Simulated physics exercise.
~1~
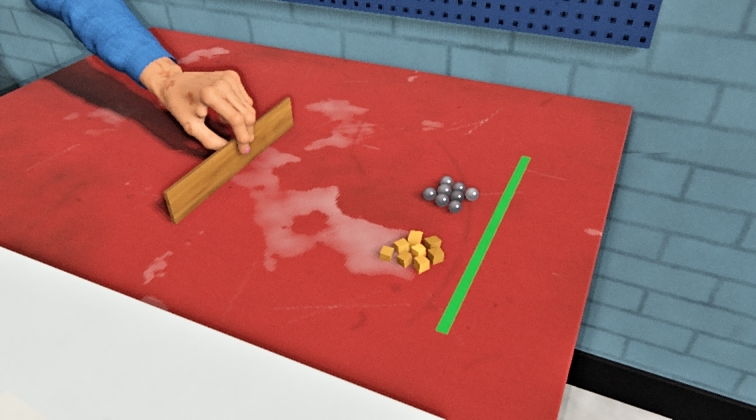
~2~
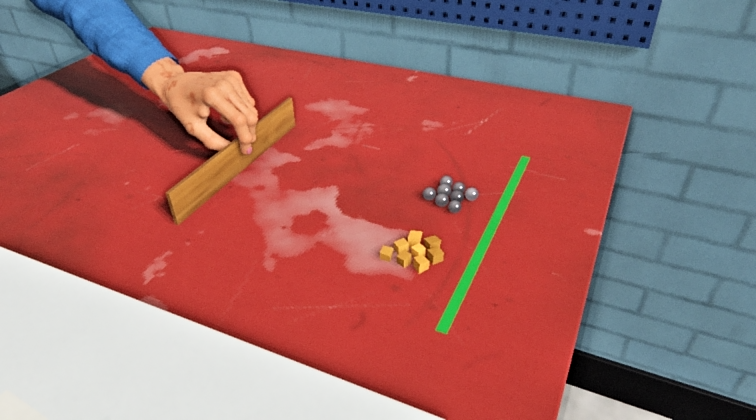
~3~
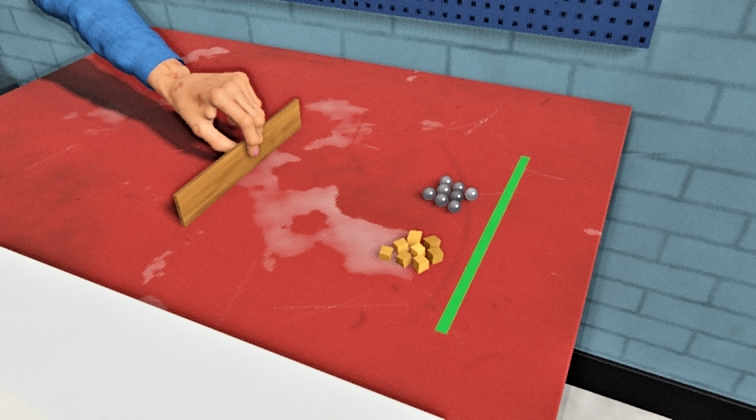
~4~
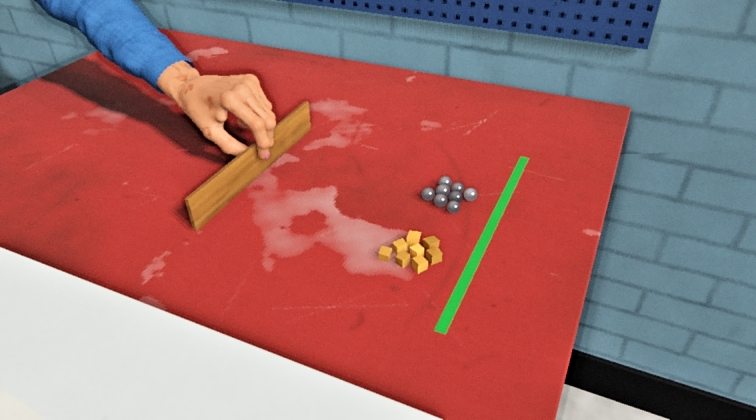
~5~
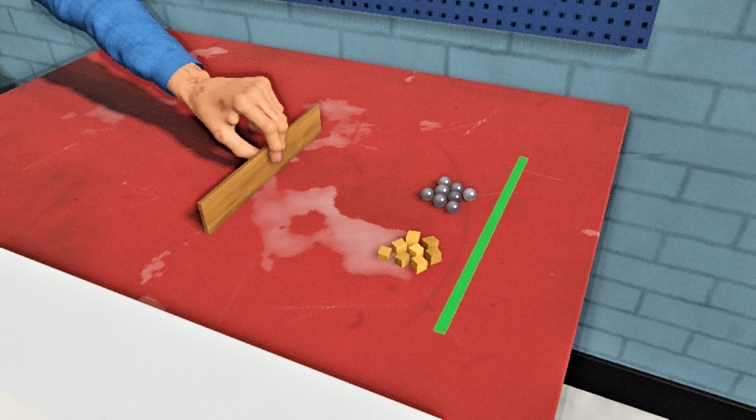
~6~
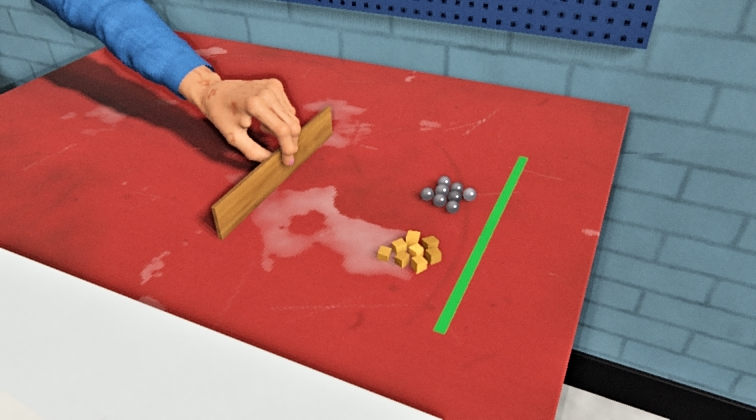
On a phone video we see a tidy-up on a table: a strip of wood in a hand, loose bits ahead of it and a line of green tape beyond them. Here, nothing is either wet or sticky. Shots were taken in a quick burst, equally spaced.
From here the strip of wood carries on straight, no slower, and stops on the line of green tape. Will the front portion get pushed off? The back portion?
The front portion will never leave the surface, the back portion will partly leave the surface.
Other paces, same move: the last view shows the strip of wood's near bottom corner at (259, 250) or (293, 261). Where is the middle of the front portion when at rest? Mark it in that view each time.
Near (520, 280) in the first try and near (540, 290) in the second.
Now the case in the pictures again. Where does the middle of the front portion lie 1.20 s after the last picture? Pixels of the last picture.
The centre sits around (500, 275).
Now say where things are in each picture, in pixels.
Strip of wood near (180, 199), at rest; green tape near (523, 164), well back from the edge; edge at (596, 261); front portion near (419, 251), a few croutons; back portion near (457, 197), a few steel balls, in the first frame.
Strip of wood near (182, 200); back portion near (457, 197), in the second frame.
Strip of wood near (190, 202); front portion near (418, 251), in the third frame.
Strip of wood near (201, 206); back portion near (456, 197), in the fourth frame.
Strip of wood near (213, 209); front portion near (416, 252), in the fifth frame.
Strip of wood near (227, 214); green tape near (521, 164); edge at (593, 261); front portion near (416, 251); back portion near (455, 197), in the sixth frame.
Then, 0.45 s on from there, strip of wood still moving, near (384, 175); front portion all on the table, its front near (434, 256); back portion all on the table, its front near (470, 194).
Then, 0.92 s on from there, strip of wood stopped at the green tape; front portion all on the table, its front near (517, 276); back portion all on the table, its front near (537, 210).
Then, 1.20 s on from there, strip of wood stopped at the green tape; front portion all on the table, its front near (517, 276); back portion all on the table, its front near (604, 227).
In the end, strip of wood stopped at the green tape; front portion all on the table, its front near (517, 276); back portion the whole lot over the edge.
